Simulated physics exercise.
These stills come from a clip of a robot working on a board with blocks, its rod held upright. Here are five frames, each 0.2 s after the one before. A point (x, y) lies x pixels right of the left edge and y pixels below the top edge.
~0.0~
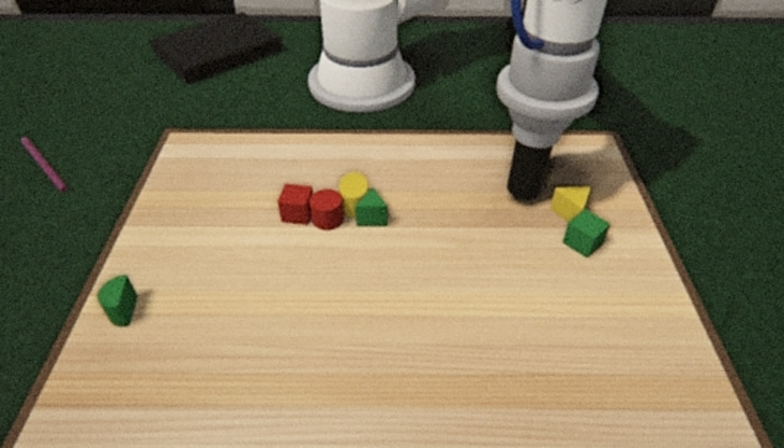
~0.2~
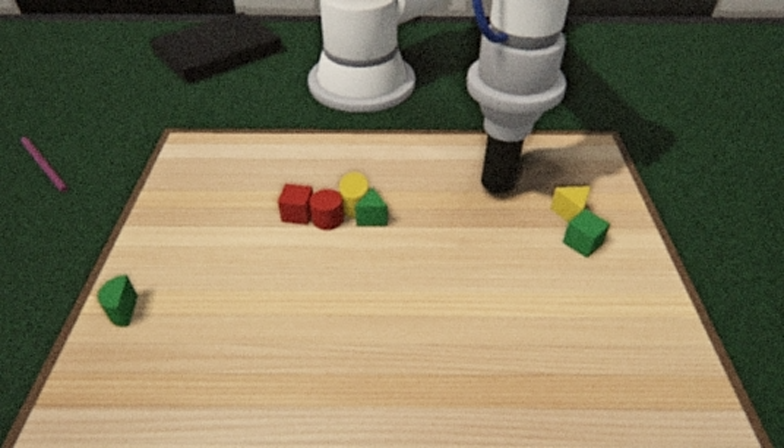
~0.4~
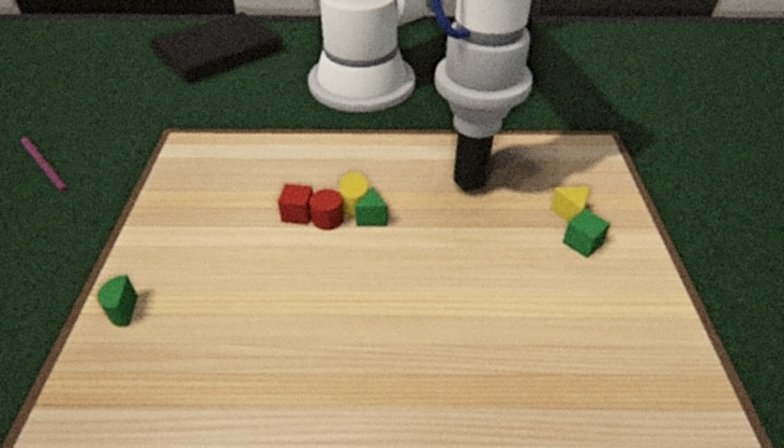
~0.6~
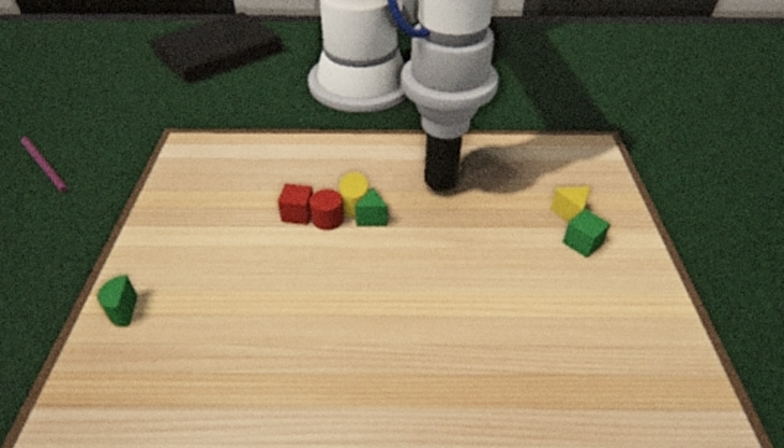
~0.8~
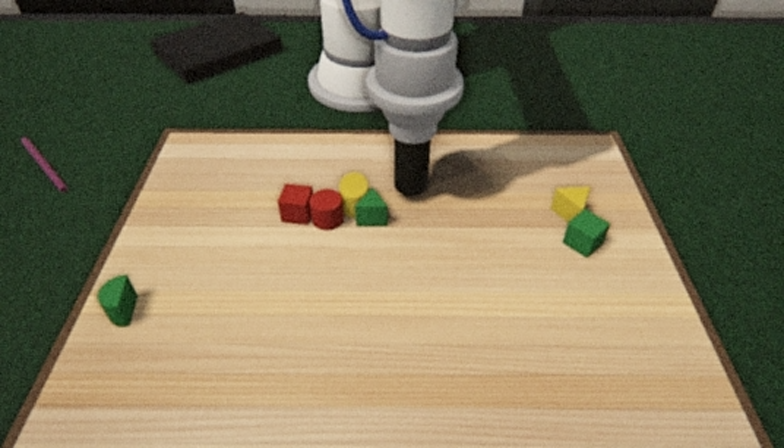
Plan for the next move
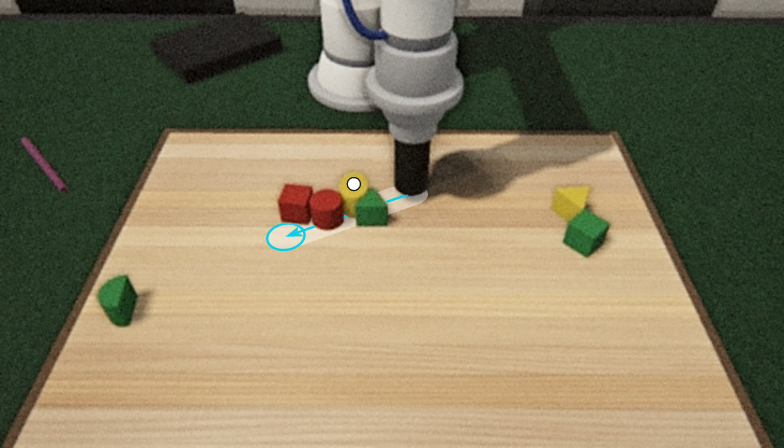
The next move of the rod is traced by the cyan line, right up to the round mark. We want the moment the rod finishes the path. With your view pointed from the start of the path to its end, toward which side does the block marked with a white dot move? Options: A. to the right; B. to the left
A
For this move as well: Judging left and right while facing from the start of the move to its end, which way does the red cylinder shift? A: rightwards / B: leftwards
I'll go with B - leftwards.
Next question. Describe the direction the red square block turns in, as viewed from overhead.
Seen from overhead, it turns clockwise.
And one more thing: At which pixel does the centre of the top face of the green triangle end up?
My prediction: (357, 213).
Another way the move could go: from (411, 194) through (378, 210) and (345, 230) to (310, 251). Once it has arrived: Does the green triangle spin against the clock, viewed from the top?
Final answer: Yes.
The line goes in a line from (411, 194) to (286, 236); the dot is on the yellow elliptical block.
On the path given first. One third of the way, rod at (371, 198); red square block at (287, 194), turned 25° clockwise; red cylinder at (312, 205); yellow elliptical block at (337, 189); green triangle at (364, 205), turned 50° anticlockwise.
Two thirds of the way, rod at (328, 213); red square block at (261, 194), turned 45° clockwise; red cylinder at (275, 224); yellow elliptical block at (293, 200); green triangle at (357, 213), turned 85° anticlockwise.
At the end, rod at (284, 228); red square block at (238, 188), turned 40° clockwise; red cylinder at (253, 235); yellow elliptical block at (260, 200), turned 65° clockwise; green triangle at (357, 213), turned 85° anticlockwise.
